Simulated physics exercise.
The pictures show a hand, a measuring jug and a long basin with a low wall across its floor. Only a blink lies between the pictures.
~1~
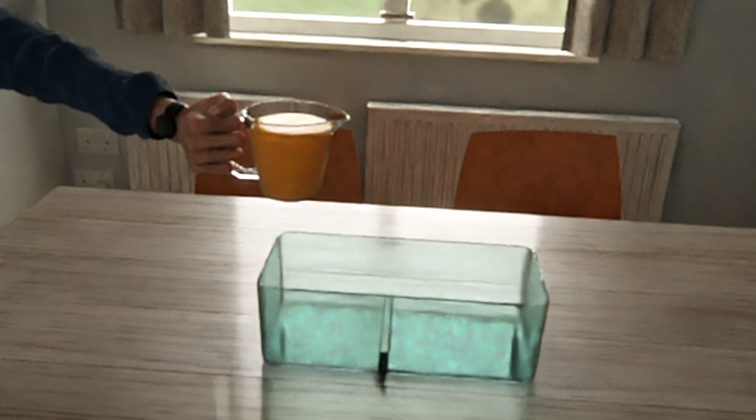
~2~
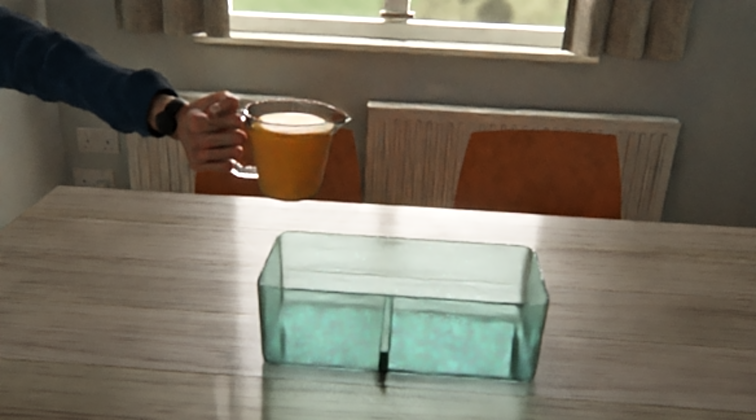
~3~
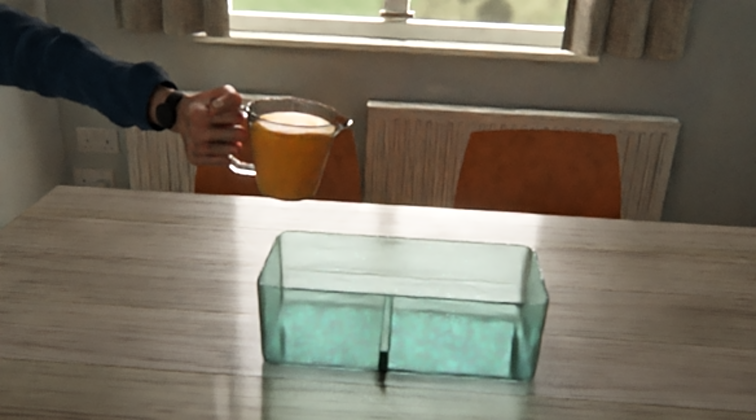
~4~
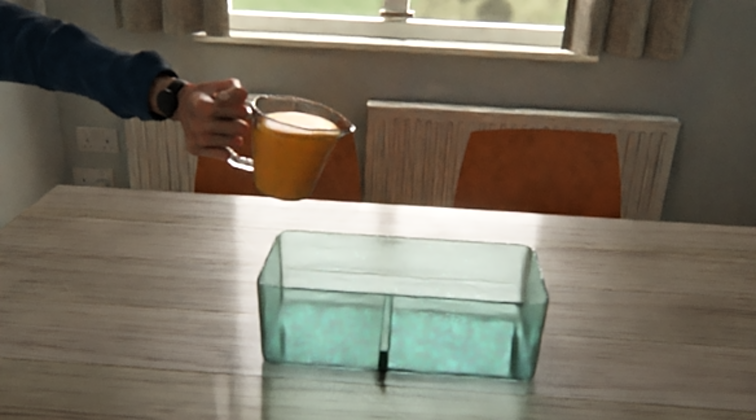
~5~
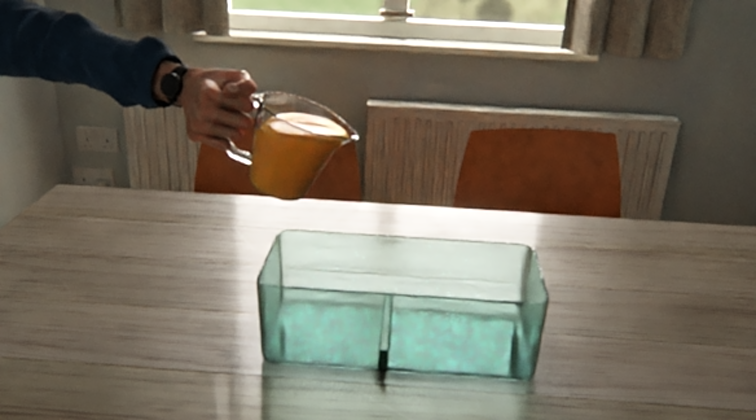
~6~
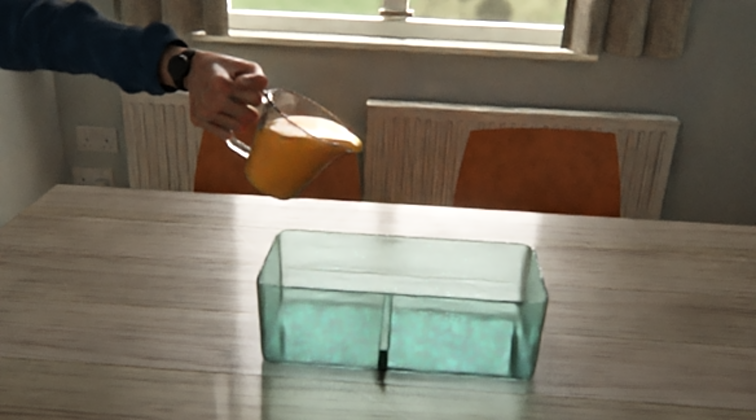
The footage shows a hand holding a glass jug of orange liquid above a clear greenish basin with a low dividing wall on a wooden table, steadily tilting the jug to the right until the liquid reaches its spout.
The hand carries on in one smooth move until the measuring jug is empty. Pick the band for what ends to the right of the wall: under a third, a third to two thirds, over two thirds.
It comes to from a third to two thirds.
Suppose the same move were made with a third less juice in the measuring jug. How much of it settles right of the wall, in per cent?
Roughly 25 in a hundred.
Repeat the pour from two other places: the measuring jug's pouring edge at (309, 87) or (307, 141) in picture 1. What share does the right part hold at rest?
Roughly 10 per cent, and 10 per cent.
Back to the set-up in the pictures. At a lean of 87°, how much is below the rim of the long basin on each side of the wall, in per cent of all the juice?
The left part 5 per cent, the right part 25.
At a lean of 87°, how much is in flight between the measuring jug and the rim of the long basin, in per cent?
Close to 30 per cent.
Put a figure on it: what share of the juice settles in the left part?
Some 45 per cent.
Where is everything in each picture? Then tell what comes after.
In the first picture, tilt 0°; pouring edge (349, 117); surface from (250, 121) to (334, 126); the long basin's rim runs from (268, 258) to (541, 276); the wall's top is at (387, 321).
In the second picture, tilt 1°; pouring edge (350, 118); surface from (251, 120) to (334, 127).
In the third picture, tilt 5°; pouring edge (352, 122); surface from (254, 119) to (336, 128).
In the fourth picture, tilt 12°; pouring edge (355, 129); surface from (258, 120) to (341, 129).
In the fifth picture, tilt 20°; pouring edge (358, 138); surface from (259, 123) to (350, 131).
In the sixth picture, tilt 30°; pouring edge (360, 149); surface from (261, 126) to (356, 142); 1 per cent is over the edge.
A moment on, the measuring jug is tipped on its side and 46 per cent is still to pour, 3 is left of the wall and 23 right of it.
Next, the measuring jug is tipped right over and 6 per cent is still to pour, 34 is left of the wall and 49 right of it.
Then the measuring jug is tipped right over and 0 per cent is still to pour, 47 is left of the wall and 51 right of it.
Later the measuring jug is tipped right over and 0 per cent is still to pour, 47 is left of the wall and 52 right of it.
At rest 47 per cent lies left of the wall, 52 right of it and 1 outside.
